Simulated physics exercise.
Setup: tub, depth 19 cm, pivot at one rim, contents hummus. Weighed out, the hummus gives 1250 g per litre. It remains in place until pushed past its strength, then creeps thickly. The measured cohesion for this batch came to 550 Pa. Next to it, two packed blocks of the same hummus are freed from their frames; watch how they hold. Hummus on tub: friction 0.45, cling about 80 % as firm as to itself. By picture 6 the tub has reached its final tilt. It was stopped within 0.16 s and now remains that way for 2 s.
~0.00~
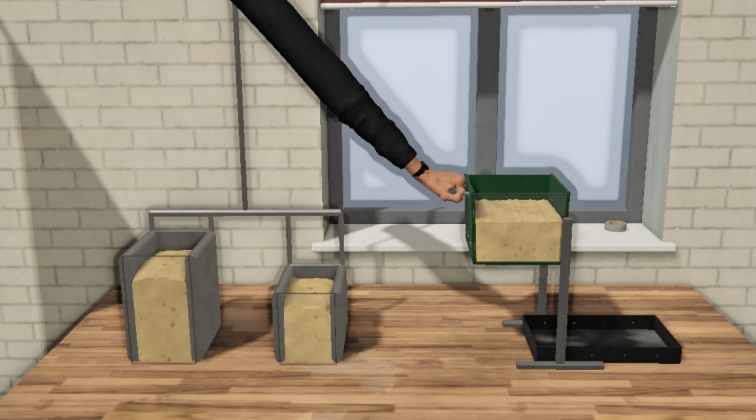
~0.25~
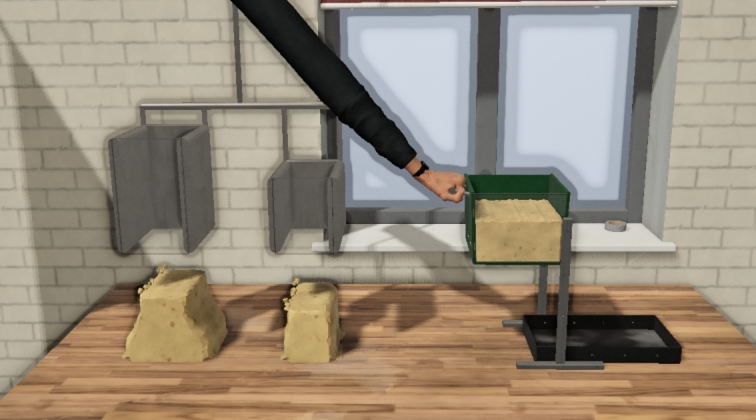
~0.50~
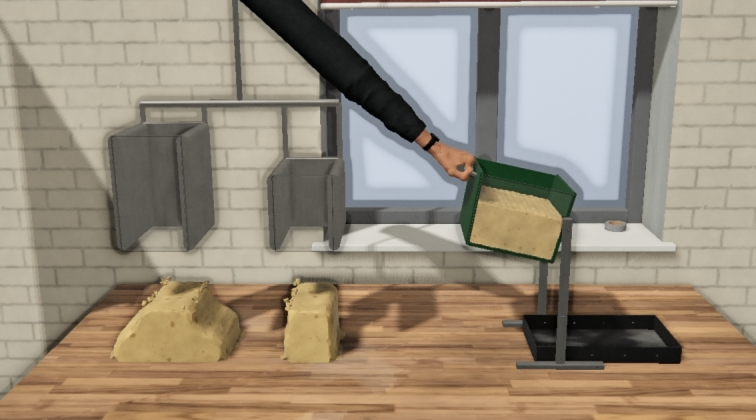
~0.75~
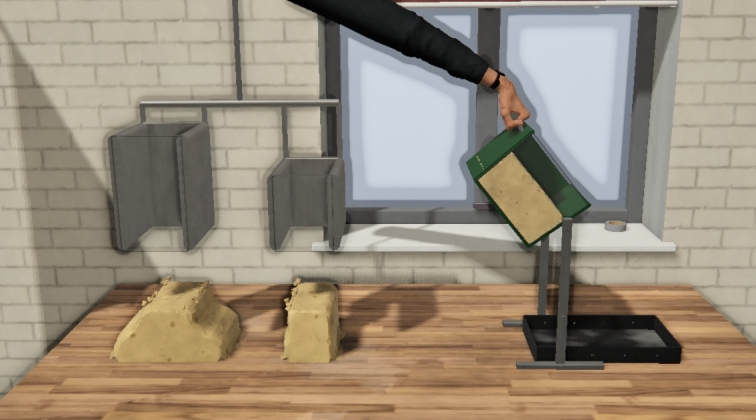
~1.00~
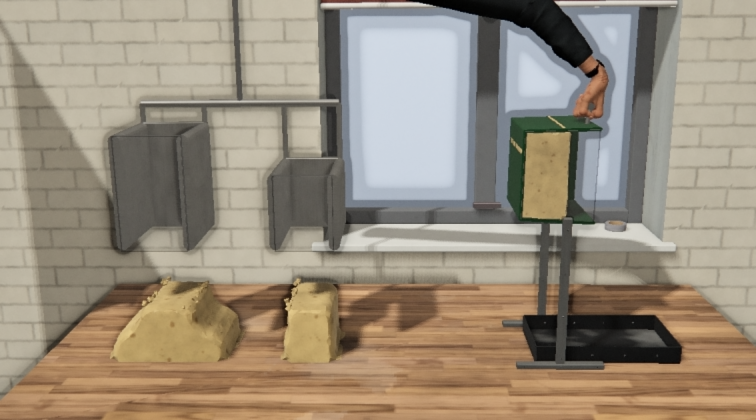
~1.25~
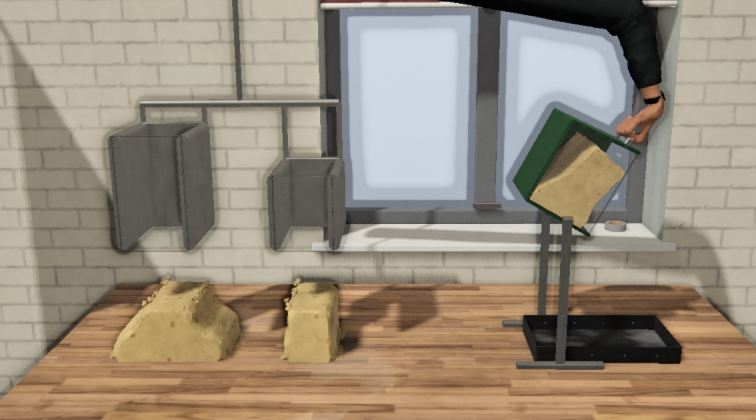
Grey molds lift off two tan blocks that slump, then a hand tilts a green tub rightward.
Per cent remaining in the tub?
Roughly 0 %.
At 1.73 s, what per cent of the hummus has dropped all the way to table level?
About 100 %.
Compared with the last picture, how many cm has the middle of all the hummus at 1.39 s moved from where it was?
It has moved around 13 centimetres.
After 1.39 s, the tub is at 118 degrees and holds 37 %.
After 1.56 s, the tub is at 118 degrees and holds 0 %.
After 1.73 s, the tub is at 118 degrees and holds 0 %.
After 1.90 s, the tub is at 118 degrees and holds 0 %.
After 3.25 s, the tub is at 118 degrees and holds 0 %.
